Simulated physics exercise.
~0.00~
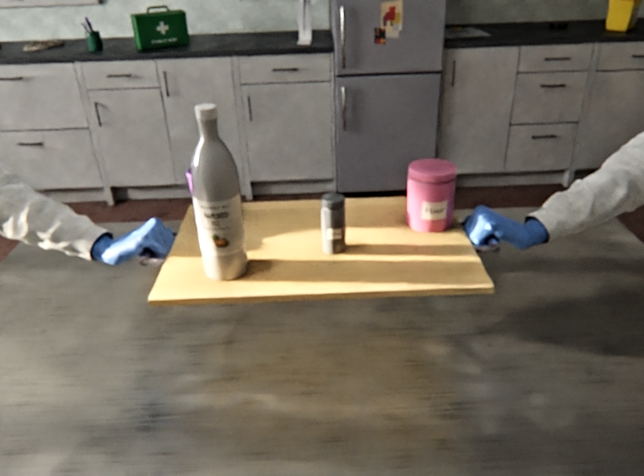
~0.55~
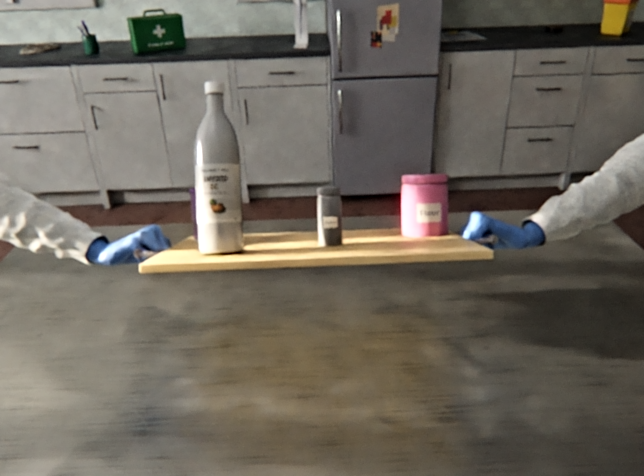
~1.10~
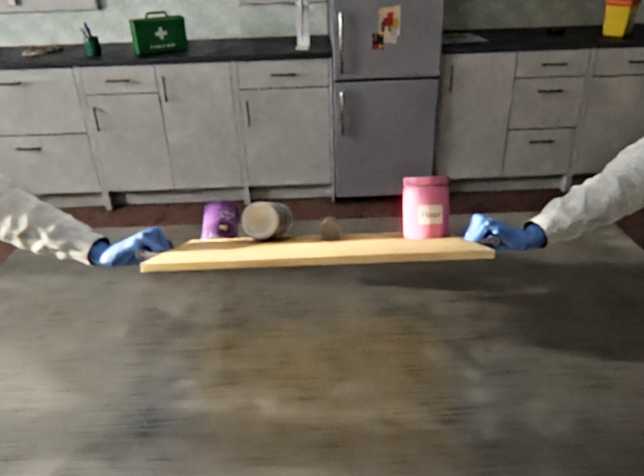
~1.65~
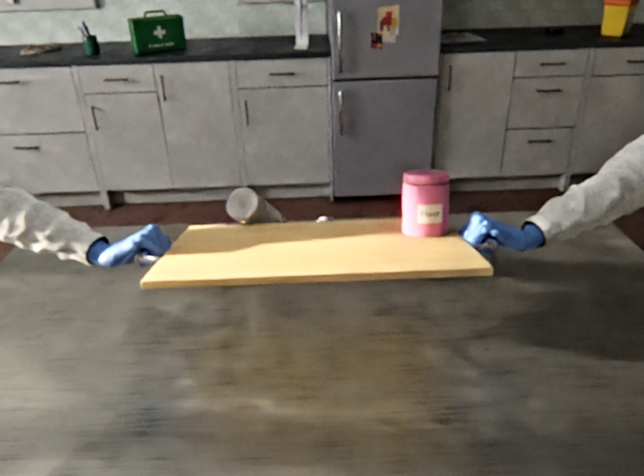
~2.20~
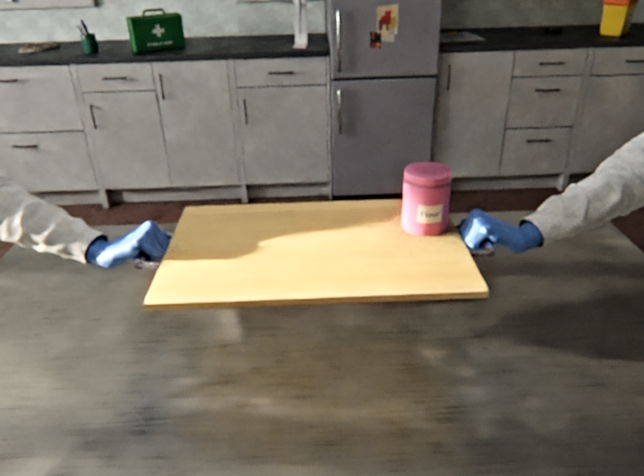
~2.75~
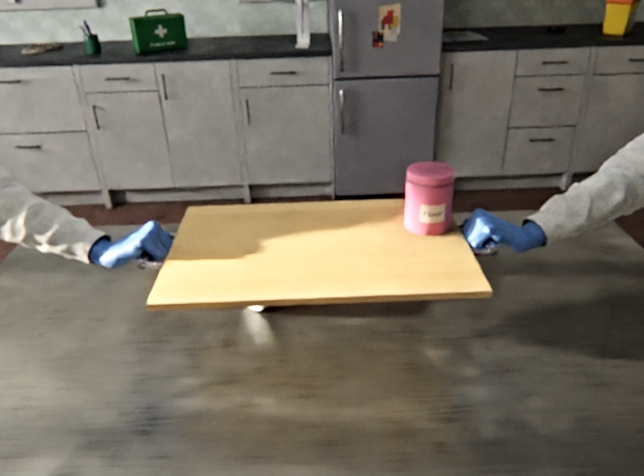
In a kitchen, two blue-gloved hands tipped a rimless wooden board away from the viewer, and the white bottle, purple tin and grey shaker toppled and went off the far side before the board levelled again, leaving only the pink jar standing on it.
